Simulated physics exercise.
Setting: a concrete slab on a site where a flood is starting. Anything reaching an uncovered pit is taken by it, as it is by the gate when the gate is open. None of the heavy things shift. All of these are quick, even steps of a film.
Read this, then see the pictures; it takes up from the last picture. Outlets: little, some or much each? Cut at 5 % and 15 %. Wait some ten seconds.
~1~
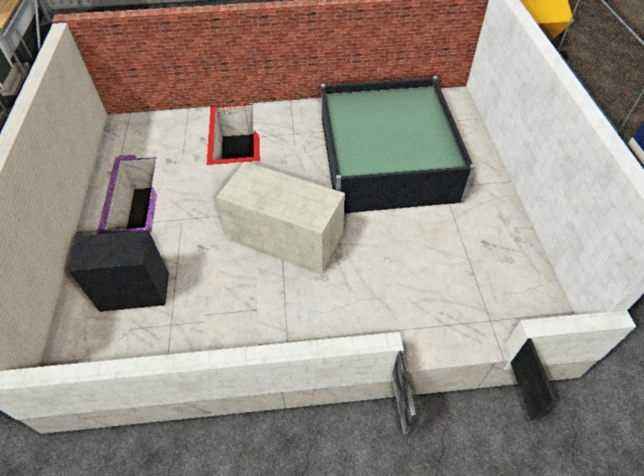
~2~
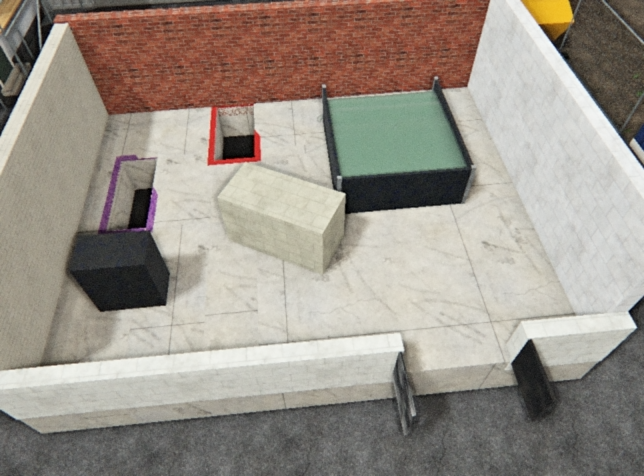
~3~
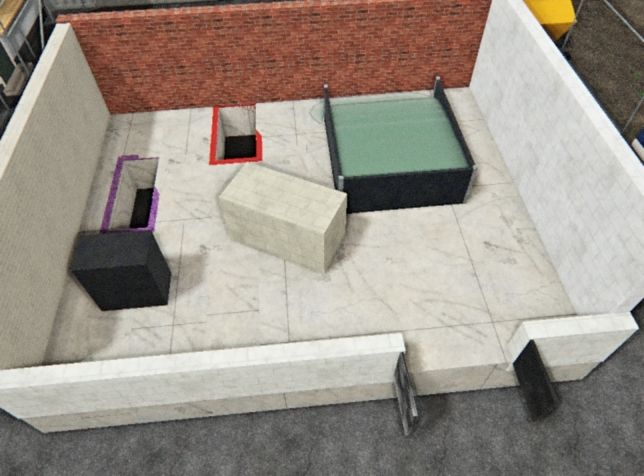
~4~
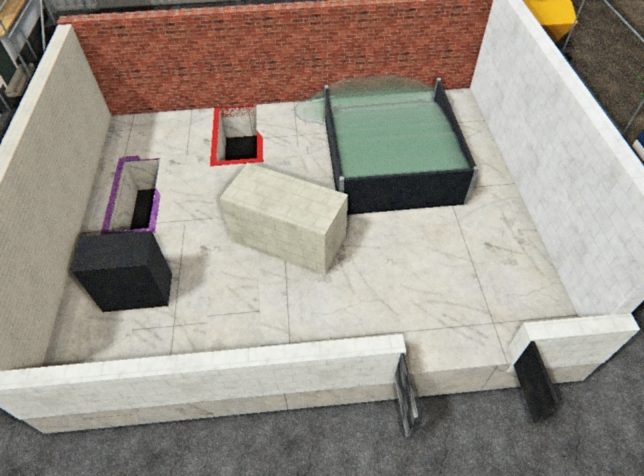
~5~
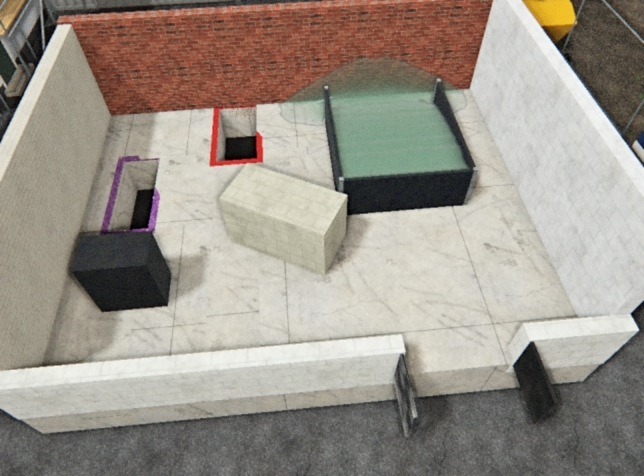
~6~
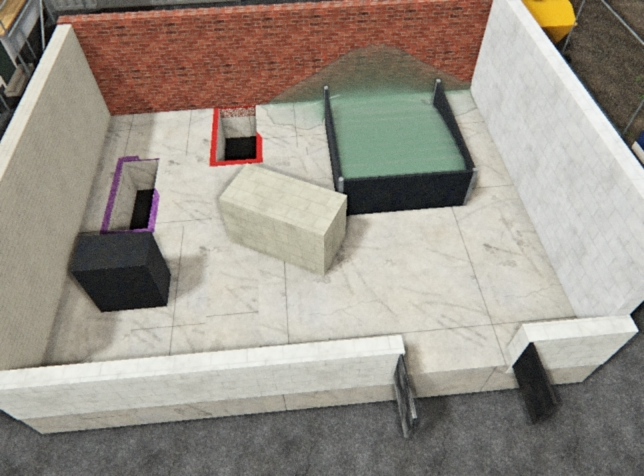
The gate: Some. The purple pit: Little. The red pit: Much.
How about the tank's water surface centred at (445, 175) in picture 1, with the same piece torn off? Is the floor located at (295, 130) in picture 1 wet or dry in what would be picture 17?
Location check: Waterlogged.
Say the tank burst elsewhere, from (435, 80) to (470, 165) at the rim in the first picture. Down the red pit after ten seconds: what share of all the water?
Near 25 per cent for red.
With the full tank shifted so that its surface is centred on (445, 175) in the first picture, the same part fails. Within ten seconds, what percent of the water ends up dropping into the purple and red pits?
Ten seconds on: Purple pit 6 percent, red pit 50 percent.
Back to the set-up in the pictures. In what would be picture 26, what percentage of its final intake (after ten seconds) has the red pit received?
It comes to around 55 percent of the ten-second total.
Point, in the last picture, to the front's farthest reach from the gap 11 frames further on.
The wet point farthest out is around (542, 250).
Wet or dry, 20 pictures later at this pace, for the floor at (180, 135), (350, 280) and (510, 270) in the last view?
One by one: Left dry / left dry / waterlogged.
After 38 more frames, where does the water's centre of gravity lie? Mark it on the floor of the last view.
Point: (405, 173).
A moment on, water covers 15 % of the floor; the gate 0 %, the purple pit 0 %, the red pit 3 %.
Next, water covers 20 % of the floor; the gate 0 %, the purple pit 0 %, the red pit 11 %.
Then, water covers 35 % of the floor; the gate 0 %, the purple pit 0 %, the red pit 21 %.
Later, water covers 50 % of the floor; the gate 4 %, the purple pit 0 %, the red pit 30 %.
In the end, water covers 70 % of the floor; the gate 8 %, the purple pit 0 %, the red pit 39 %.
